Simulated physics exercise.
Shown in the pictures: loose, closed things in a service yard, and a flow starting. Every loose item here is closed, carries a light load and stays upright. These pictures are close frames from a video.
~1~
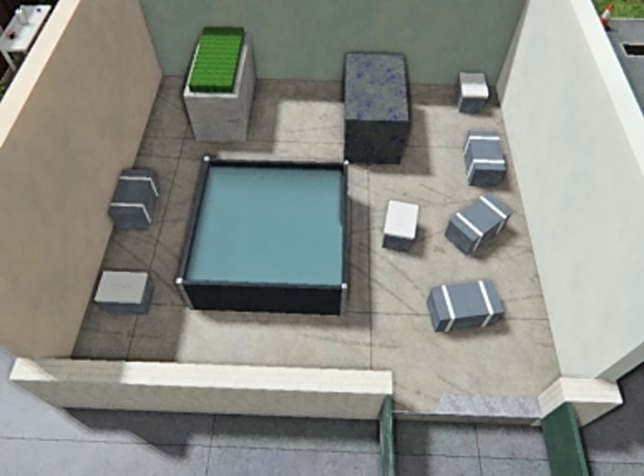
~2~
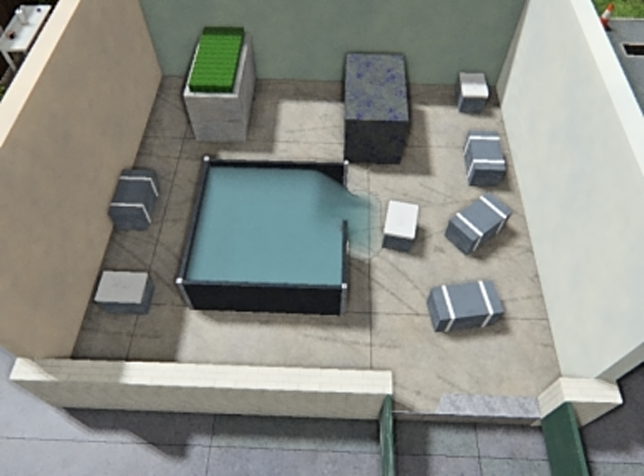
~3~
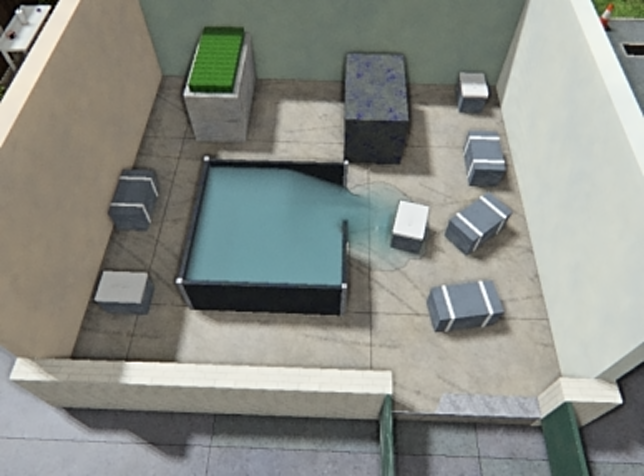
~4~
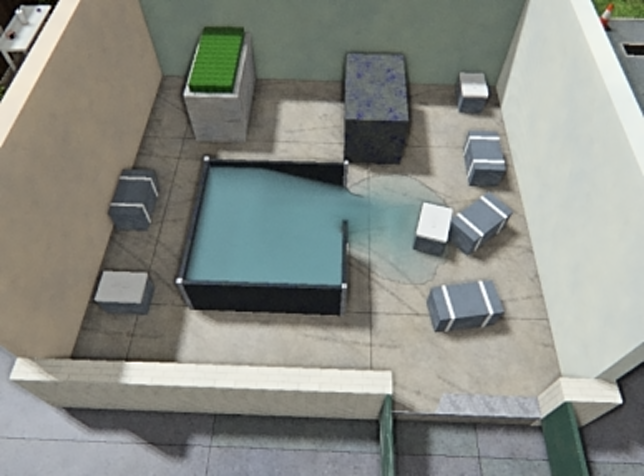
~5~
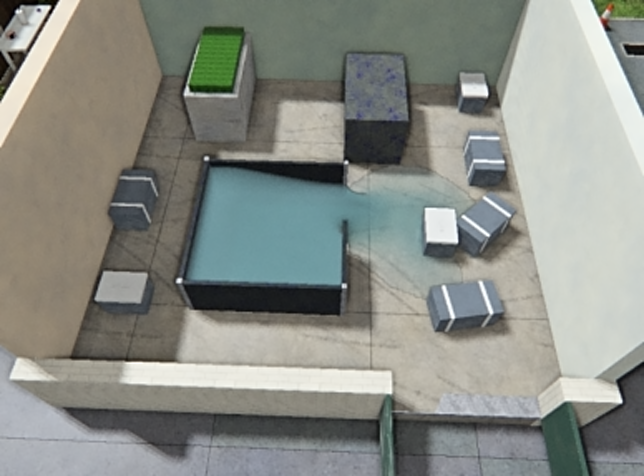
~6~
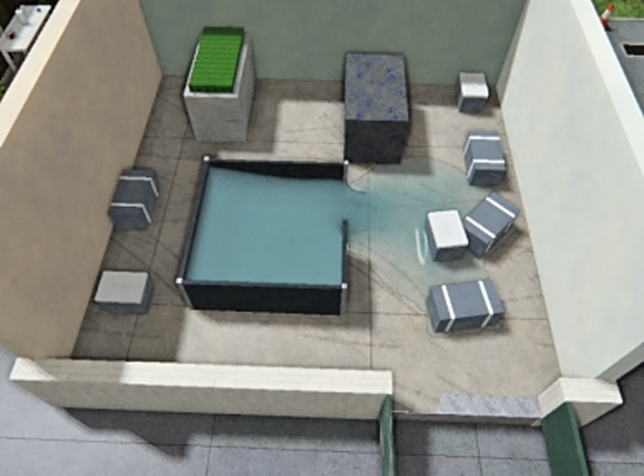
In a walled yard, water pours from a tank and pushes a pale-topped box right against another.
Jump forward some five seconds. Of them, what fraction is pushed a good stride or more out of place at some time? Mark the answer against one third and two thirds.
Two thirds or more of them.
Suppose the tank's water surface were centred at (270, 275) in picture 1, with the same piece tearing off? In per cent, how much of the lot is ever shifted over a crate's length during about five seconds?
About 60 per cent.
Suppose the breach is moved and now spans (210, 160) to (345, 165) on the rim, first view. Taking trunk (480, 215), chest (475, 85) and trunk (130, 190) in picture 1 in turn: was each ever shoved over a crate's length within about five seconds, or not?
Here's my take, in sequence: Dislodged that far, dislodged that far, and dislodged that far.
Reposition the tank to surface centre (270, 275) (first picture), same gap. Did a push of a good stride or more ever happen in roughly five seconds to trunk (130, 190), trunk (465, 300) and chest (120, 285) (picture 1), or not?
Result per object - stayed close, went far, stayed close.
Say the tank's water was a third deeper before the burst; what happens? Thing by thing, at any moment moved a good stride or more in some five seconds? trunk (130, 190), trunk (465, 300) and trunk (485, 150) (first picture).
First one missed the mark, second one cleared the mark, third one cleared the mark.
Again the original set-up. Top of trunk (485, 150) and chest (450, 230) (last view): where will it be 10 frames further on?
First object around (498, 100); second object around (534, 329).
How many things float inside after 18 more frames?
It works out to 3.
A moment on, 1 of 7 are well off their spots; 1 afloat.
Next, 3 of 7 are well off their spots; 3 afloat.
Later, 4 of 7 are well off their spots; 3 afloat.
In the end, 5 of 7 are well off their spots, and 5 have been at some point; 2 afloat.
